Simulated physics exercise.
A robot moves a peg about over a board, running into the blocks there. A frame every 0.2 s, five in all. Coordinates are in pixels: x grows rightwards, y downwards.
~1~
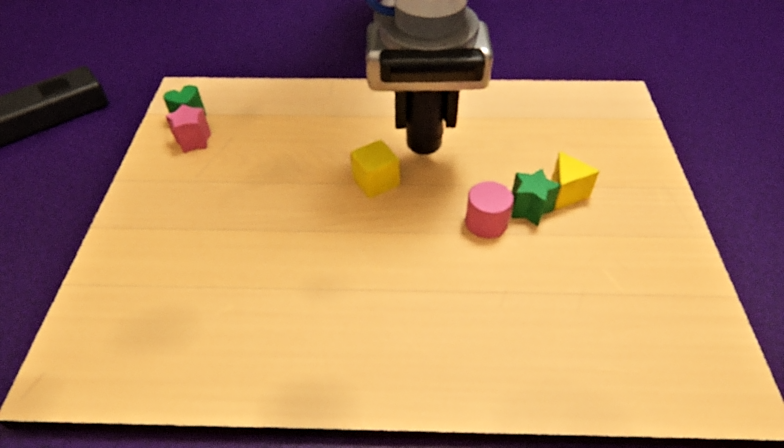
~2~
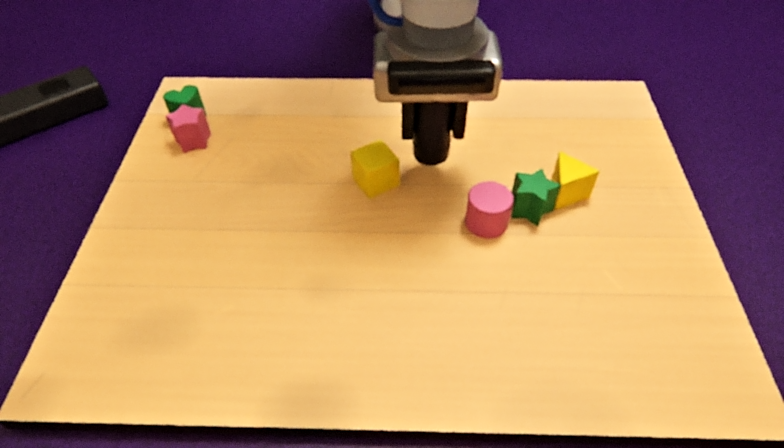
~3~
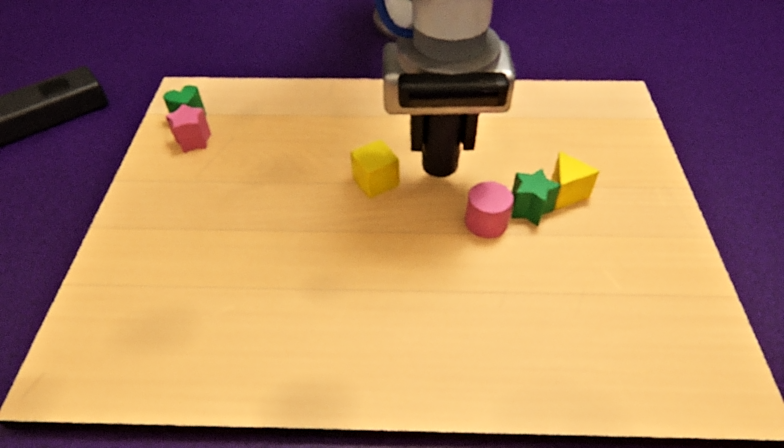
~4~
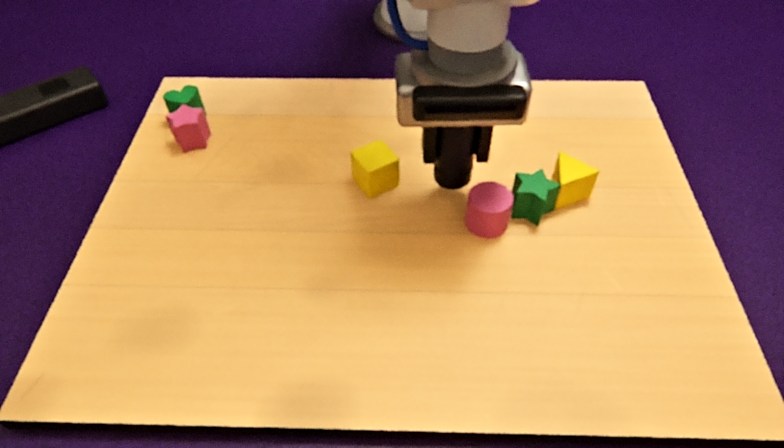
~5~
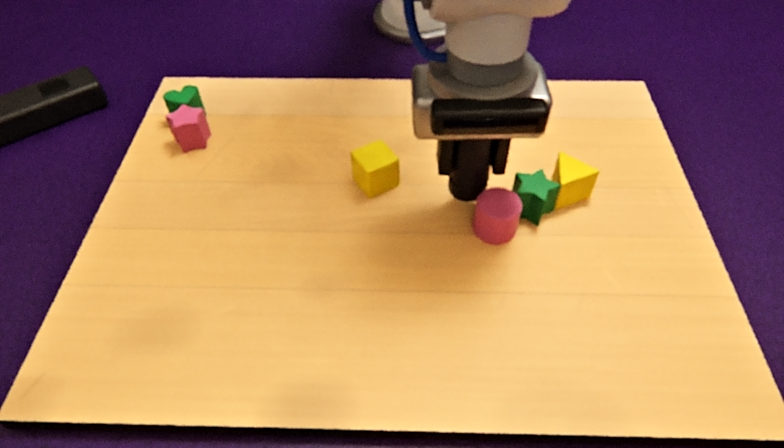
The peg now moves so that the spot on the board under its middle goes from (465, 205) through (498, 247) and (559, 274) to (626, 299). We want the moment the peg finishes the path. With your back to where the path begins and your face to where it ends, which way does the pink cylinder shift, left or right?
The left-hand side.
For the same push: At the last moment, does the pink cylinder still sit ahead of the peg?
Yes, that is how it ends up.
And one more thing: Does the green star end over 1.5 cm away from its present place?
Going by the path, no.
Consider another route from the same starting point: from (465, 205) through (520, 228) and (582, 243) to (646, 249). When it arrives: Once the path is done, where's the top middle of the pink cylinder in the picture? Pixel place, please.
Expect it around (565, 247).
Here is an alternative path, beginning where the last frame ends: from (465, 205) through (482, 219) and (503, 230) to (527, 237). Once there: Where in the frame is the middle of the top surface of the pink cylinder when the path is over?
By then it is at (560, 243).
On the path given first. One third of the way, peg at (503, 232); pink cylinder at (548, 238).
Two thirds of the way, peg at (565, 258); pink cylinder at (616, 262).
At the end, peg at (635, 284); pink cylinder at (691, 282); green star not moved.
